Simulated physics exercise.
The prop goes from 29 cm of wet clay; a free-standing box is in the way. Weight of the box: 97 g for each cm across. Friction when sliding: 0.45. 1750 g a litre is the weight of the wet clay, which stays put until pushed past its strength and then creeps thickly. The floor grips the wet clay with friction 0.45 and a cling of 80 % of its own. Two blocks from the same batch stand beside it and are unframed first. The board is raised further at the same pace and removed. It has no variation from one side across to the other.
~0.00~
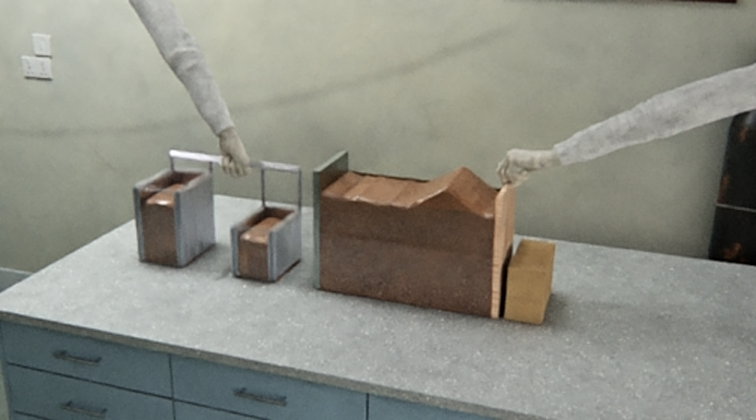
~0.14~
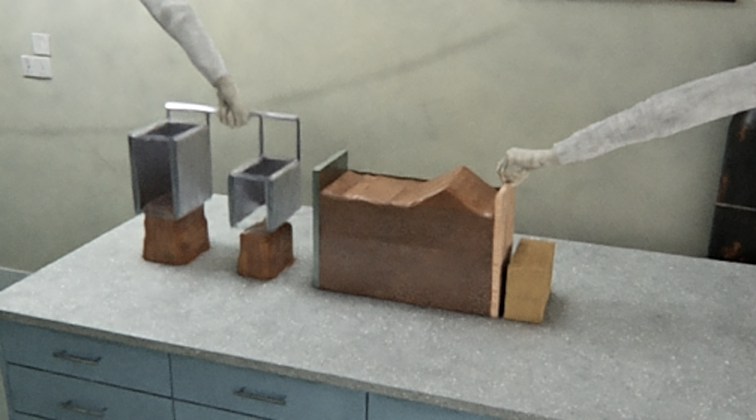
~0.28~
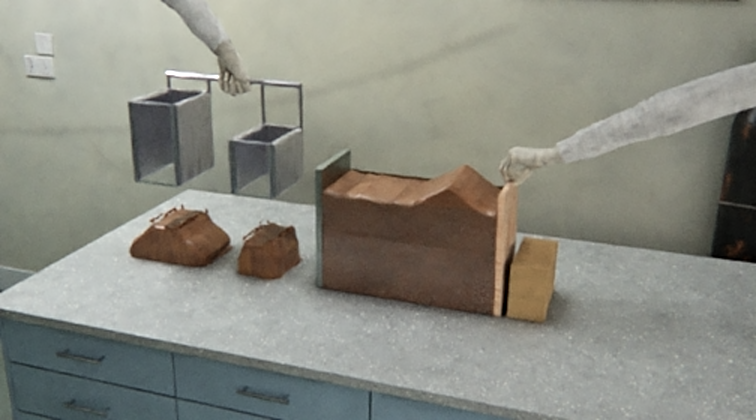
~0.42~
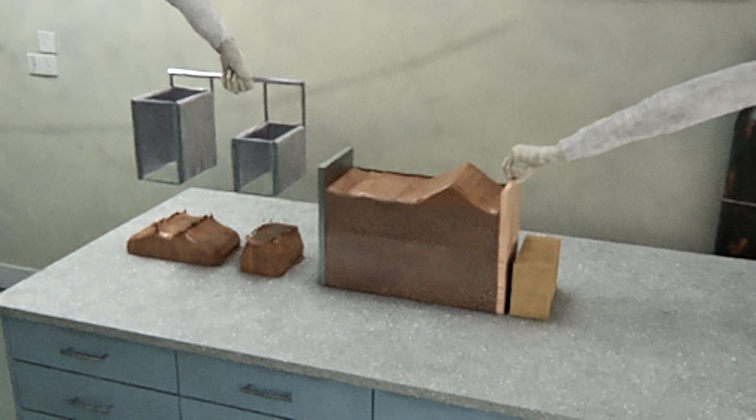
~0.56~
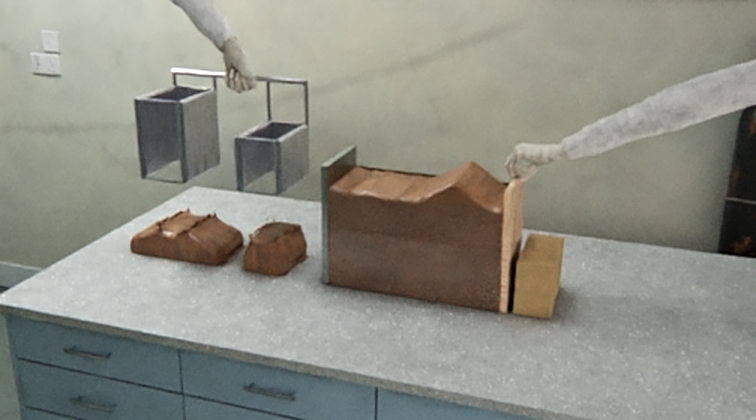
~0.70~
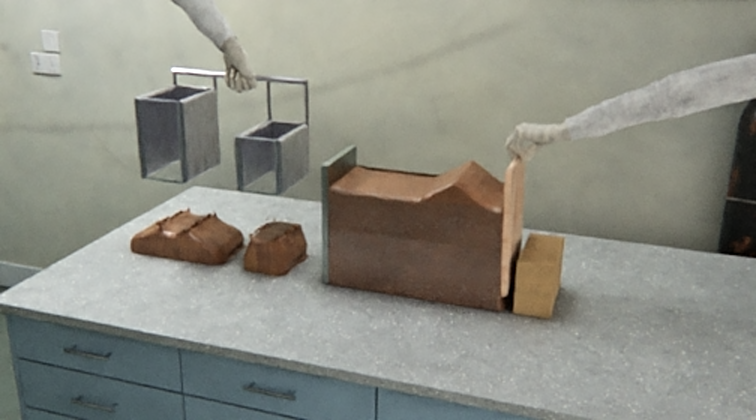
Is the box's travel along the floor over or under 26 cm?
Longer than 26 cm.
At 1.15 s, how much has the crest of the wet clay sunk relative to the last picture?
By my estimate, near 5.5 cm.
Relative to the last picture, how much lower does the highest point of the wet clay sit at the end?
Around 6.5 centimetres, give or take.
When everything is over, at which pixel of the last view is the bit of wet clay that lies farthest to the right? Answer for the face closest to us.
I'd point to around (630, 322).
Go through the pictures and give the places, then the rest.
Top of the board at (495, 215), not yet moved; highest point of the wet clay at (446, 191); test blocks 20 cm, 13 cm high (left to right), in the first frame.
Top of the board at (495, 215), not yet moved; highest point of the wet clay at (446, 190); test blocks 18 cm, 12 cm high (left to right), in the second frame.
Top of the board at (497, 213), not yet moved; highest point of the wet clay at (448, 189); test blocks 12 cm, 11 cm high (left to right), in the third frame.
Top of the board at (500, 211), not yet moved; highest point of the wet clay at (451, 187); test blocks 9.4 cm, 11 cm high (left to right), in the fourth frame.
Top of the board at (503, 210), not yet moved; highest point of the wet clay at (454, 186); test blocks 9.4 cm, 11 cm high (left to right), in the fifth frame.
Top of the board at (504, 190), moved 5.3 cm; highest point of the wet clay at (455, 185); test blocks 9.4 cm, 11 cm high (left to right), in the sixth frame.
By 0.91 s, the box has been pushed 9 mm.
By 1.15 s, the box has been pushed 11 cm.
By 1.39 s, the box has been pushed 24 cm.
By 1.64 s, the box has been pushed 30 cm.
By 1.79 s, at the end, the box has been pushed 30 cm.
